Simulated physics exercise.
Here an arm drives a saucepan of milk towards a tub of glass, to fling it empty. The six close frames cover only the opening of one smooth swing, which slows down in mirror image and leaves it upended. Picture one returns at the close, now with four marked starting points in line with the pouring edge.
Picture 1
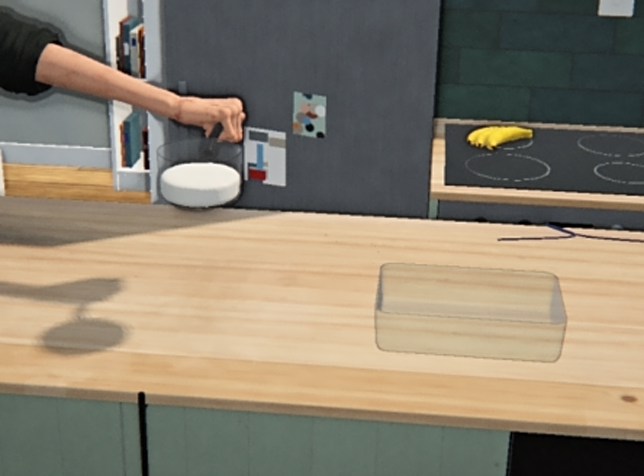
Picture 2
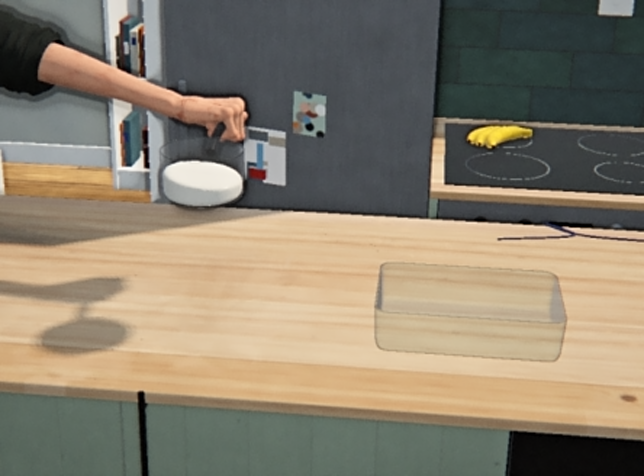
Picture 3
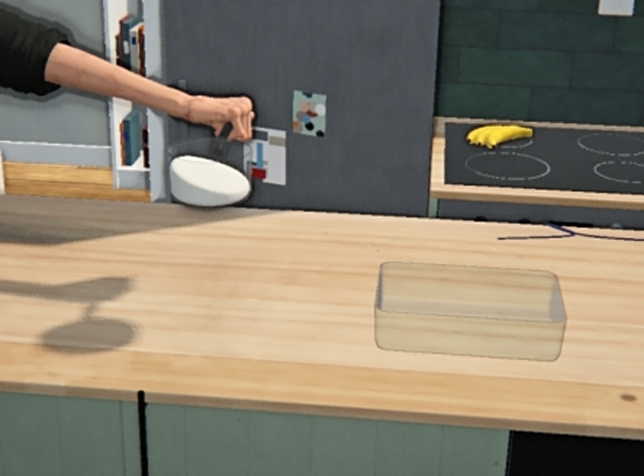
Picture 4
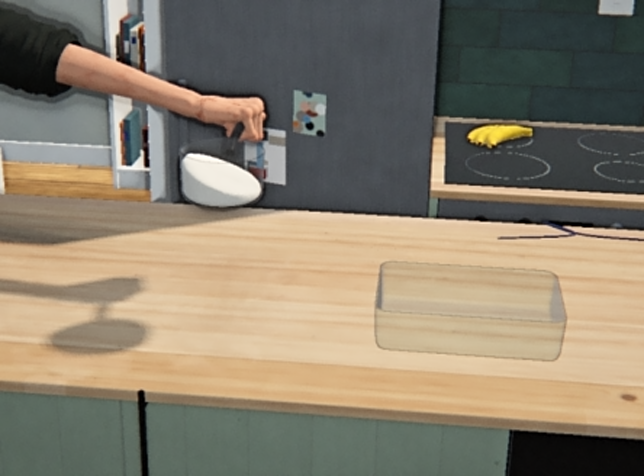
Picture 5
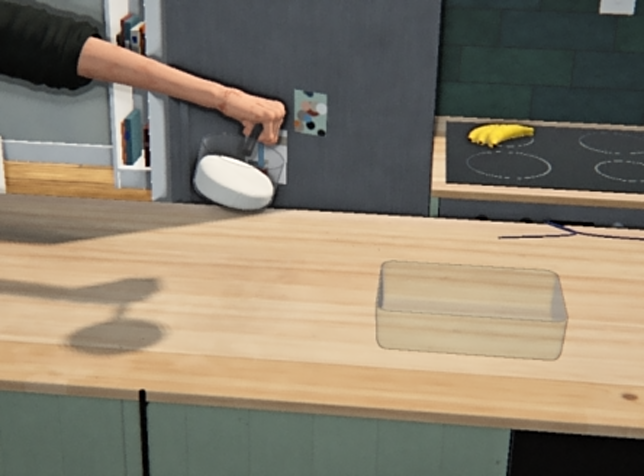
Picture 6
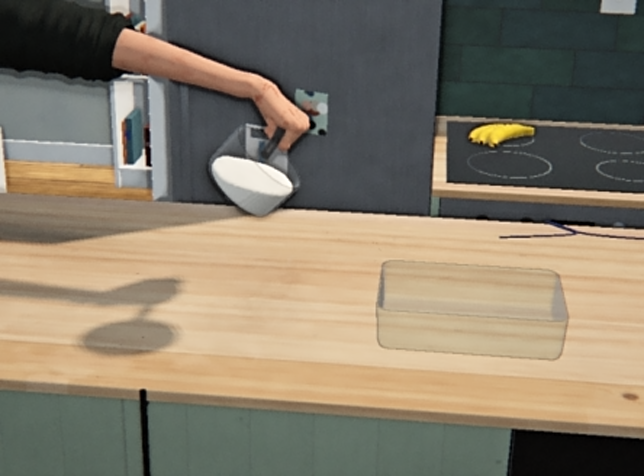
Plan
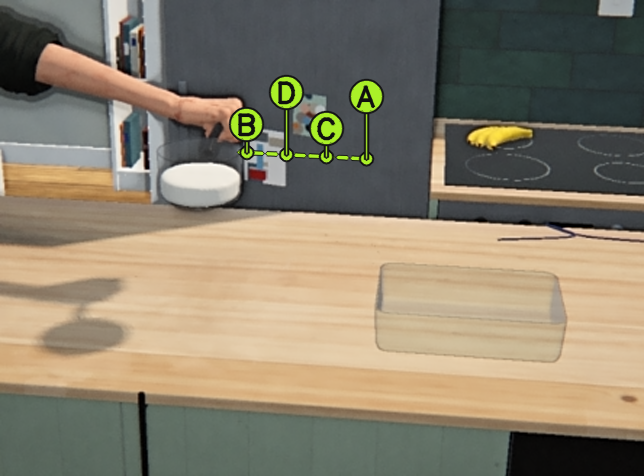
The clip shows an arm holding a clear container of white liquid above a wooden counter, moving it slowly right as the liquid sloshes and the container tilts, while a transparent rectangular tub sits still on the counter.
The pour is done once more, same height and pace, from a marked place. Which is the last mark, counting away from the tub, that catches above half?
Dot D just does it.
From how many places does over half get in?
Three.
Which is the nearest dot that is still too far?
B it is.
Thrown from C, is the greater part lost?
No, not at all.
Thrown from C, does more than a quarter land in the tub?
Yes.
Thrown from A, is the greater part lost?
No, that is safe.
On the marked copy, A at (366, 158); B at (246, 152); C at (326, 156); D at (286, 154).
Choosing A, about 65 % lands in the tub, 5 % falls short and 30 % goes beside or beyond.
Choosing B, about 24 % lands in the tub, 73 % falls short and 4 % goes beside or beyond.
Choosing C, about 75 % lands in the tub, 4 % falls short and 20 % goes beside or beyond.
Choosing D, about 76 % lands in the tub, 8 % falls short and 16 % goes beside or beyond.
